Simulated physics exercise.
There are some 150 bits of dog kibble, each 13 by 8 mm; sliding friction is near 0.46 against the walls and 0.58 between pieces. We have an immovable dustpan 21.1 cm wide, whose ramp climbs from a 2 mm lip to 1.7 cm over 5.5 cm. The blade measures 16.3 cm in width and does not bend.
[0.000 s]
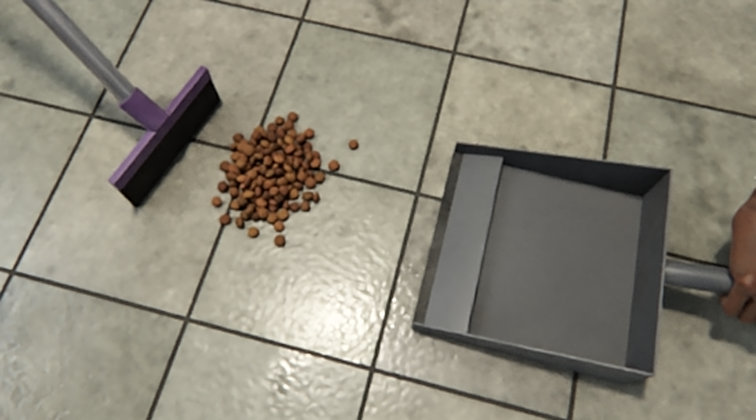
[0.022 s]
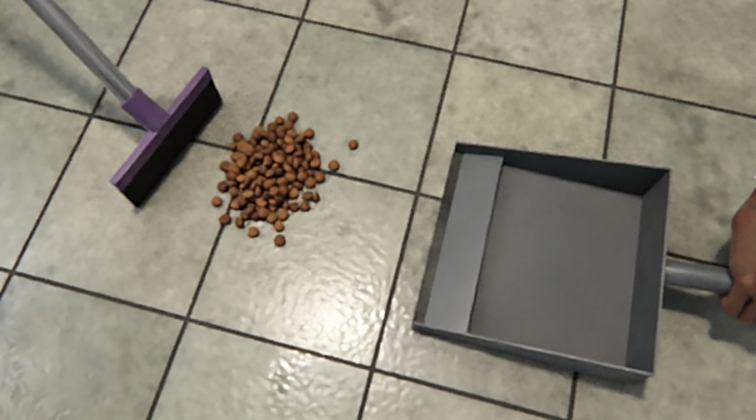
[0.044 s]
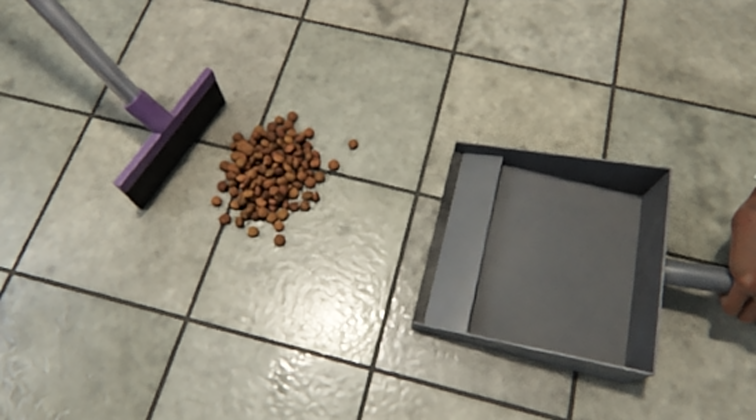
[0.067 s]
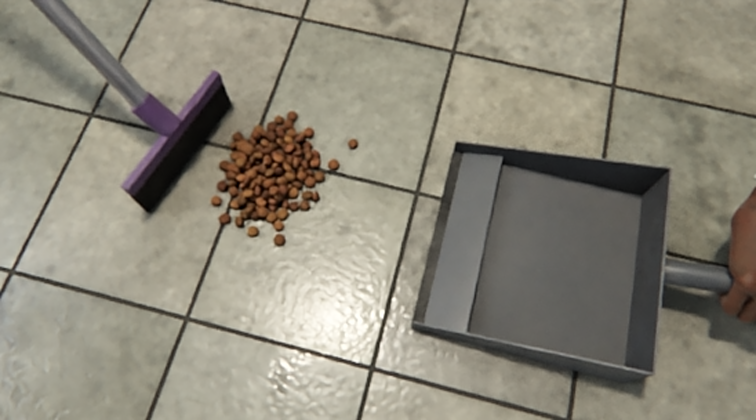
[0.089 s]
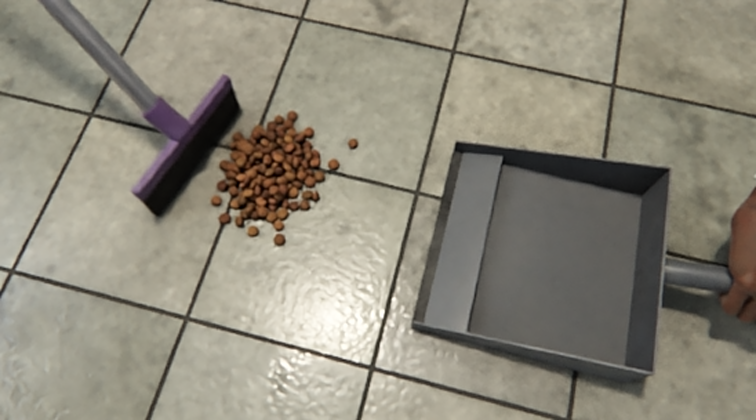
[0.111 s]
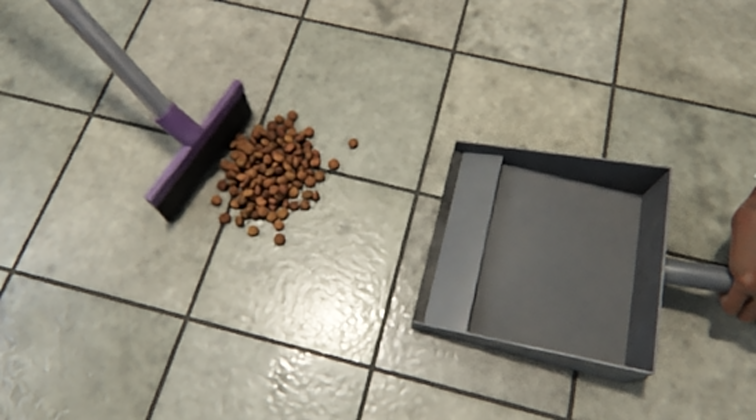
A purple broom with a gray handle slid slowly to the right across the tiled floor, closing in on a pile of brown kibble, while a hand held a gray dustpan still on the right.
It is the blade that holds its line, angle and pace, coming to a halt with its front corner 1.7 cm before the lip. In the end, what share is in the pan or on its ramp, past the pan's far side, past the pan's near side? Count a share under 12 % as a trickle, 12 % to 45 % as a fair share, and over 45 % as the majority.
Result: Pan: A middle share. Far side: Not many. Near side: Not many.
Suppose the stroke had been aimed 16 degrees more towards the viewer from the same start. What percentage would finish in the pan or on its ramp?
My guess is some 15 percent.
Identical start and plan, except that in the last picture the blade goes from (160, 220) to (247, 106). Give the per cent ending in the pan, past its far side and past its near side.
Pan 30 % / far 0 % / near 20 %.
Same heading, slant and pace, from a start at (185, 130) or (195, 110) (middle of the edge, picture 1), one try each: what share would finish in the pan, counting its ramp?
Estimates: 25 percent and 20 percent.
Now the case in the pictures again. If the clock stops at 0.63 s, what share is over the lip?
35 % so far.
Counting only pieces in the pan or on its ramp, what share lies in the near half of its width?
Around 60 in a hundred.
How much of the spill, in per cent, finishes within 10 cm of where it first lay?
I'd guess some 5 per cent.
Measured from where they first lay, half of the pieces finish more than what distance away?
I'd say near 20 cm.
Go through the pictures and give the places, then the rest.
In the first frame, blade from (118, 184) to (205, 75), moved 0.0 cm, 0 of the pieces shifted so far; middle of the pieces at (273, 175); pan at (551, 264).
In the second frame, blade from (119, 185) to (206, 75), moved 0.2 cm, 0 of the pieces shifted so far; middle of the pieces at (273, 174).
In the third frame, blade from (123, 187) to (210, 77), moved 0.7 cm, 0 of the pieces shifted so far; middle of the pieces at (273, 174).
In the fourth frame, blade from (130, 190) to (217, 80), moved 1.6 cm, 0 of the pieces shifted so far; middle of the pieces at (273, 174).
In the fifth frame, blade from (140, 195) to (227, 84), moved 2.9 cm, 0 of the pieces shifted so far; middle of the pieces at (273, 174).
In the sixth frame, blade from (153, 200) to (239, 89), moved 4.5 cm, 0 of the pieces shifted so far; middle of the pieces at (273, 173); pan at (551, 262). Its pace works out near 0.73 m/s, heading 11 degrees towards the viewer's side.
After 0.28 s, middle of the blade 15 cm from the lip; 0 % over the lip, far side 0 %, near side 0 %.
After 0.39 s, middle of the blade 7 cm from the lip; 0 % over the lip, far side 5 %, near side 5 %.
After 0.63 s, middle of the blade 4 cm from the lip; 35 % over the lip, far side 5 %, near side 10 %.
By 1.2 s all is still; pan 35 %, far side 5 %, near side 10 %, in front of the lip or behind the blade 55 %.
